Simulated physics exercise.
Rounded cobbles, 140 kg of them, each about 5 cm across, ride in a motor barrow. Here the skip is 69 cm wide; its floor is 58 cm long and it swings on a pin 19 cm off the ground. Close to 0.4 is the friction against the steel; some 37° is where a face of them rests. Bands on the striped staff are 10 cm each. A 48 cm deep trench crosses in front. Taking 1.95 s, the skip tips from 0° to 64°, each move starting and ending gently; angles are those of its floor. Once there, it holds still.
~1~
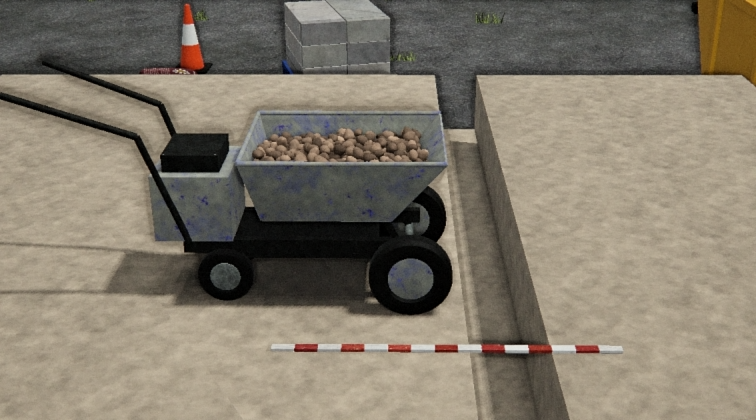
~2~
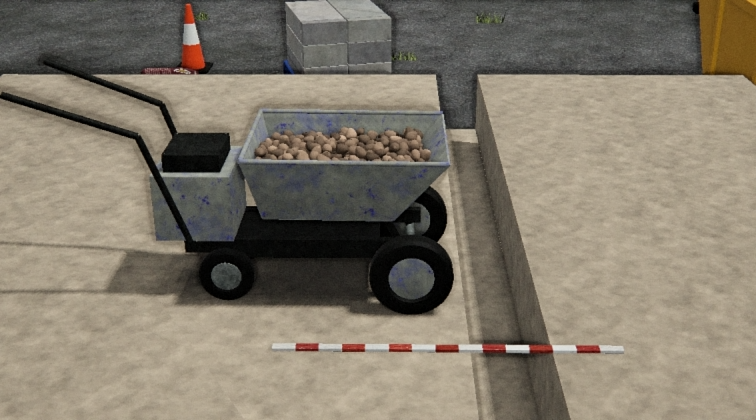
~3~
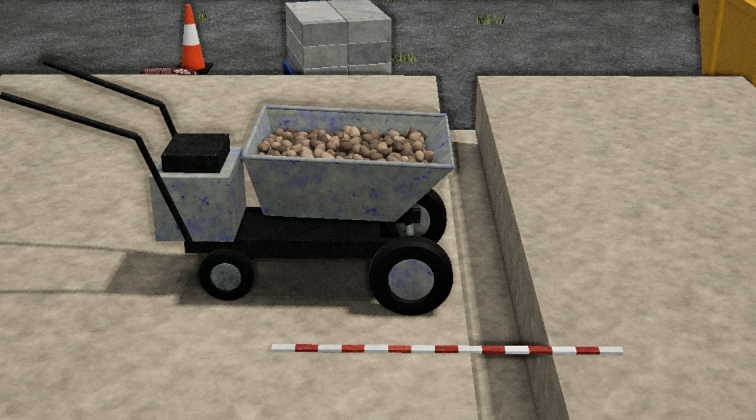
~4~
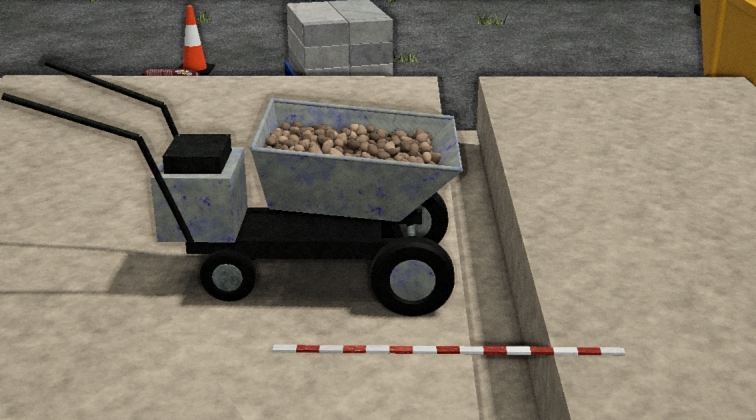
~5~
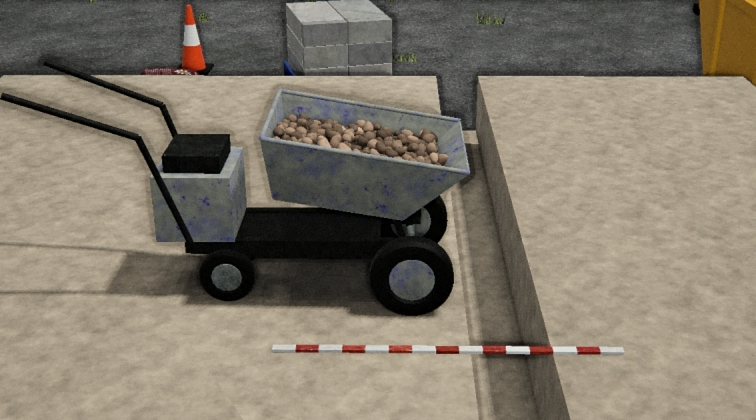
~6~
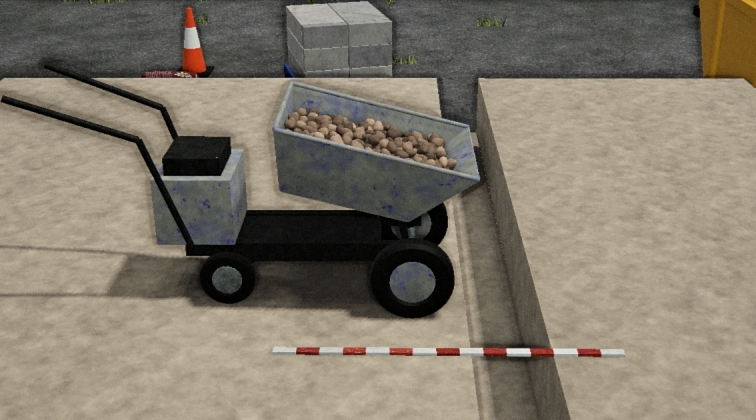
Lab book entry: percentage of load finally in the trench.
Approx. 30 percent.
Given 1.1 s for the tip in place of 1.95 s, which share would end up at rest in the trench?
Expected share: Around 25%.
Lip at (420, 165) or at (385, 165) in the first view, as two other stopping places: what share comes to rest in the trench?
I'd say some 60 per cent and some 85 per cent.
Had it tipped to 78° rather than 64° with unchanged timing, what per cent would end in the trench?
In that case near 20 per cent.
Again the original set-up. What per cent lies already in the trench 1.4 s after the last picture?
Approx. 0 % of the load.
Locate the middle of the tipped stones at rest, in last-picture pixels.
Their centre sits close to (564, 279).
Then, 0.9 s after the last picture the floor is at 54°, 100 % in the skip; the foremost stones are at (520, 209).
Then, 1.4 s after the last picture the floor is at 64°, 64 % in the skip, 1 % in the trench, 36 % past the trench; the foremost stones are at (645, 289).
Then, 1.8 s after the last picture the floor is at 64°, 38 % in the skip, 2 % in the trench, 60 % past the trench; the foremost stones are at (728, 295).
Then, 3.8 s after the last picture the floor is at 64°, 0 % in the skip, 30 % in the trench, 70 % past the trench; the foremost stones are past the picture's edge.
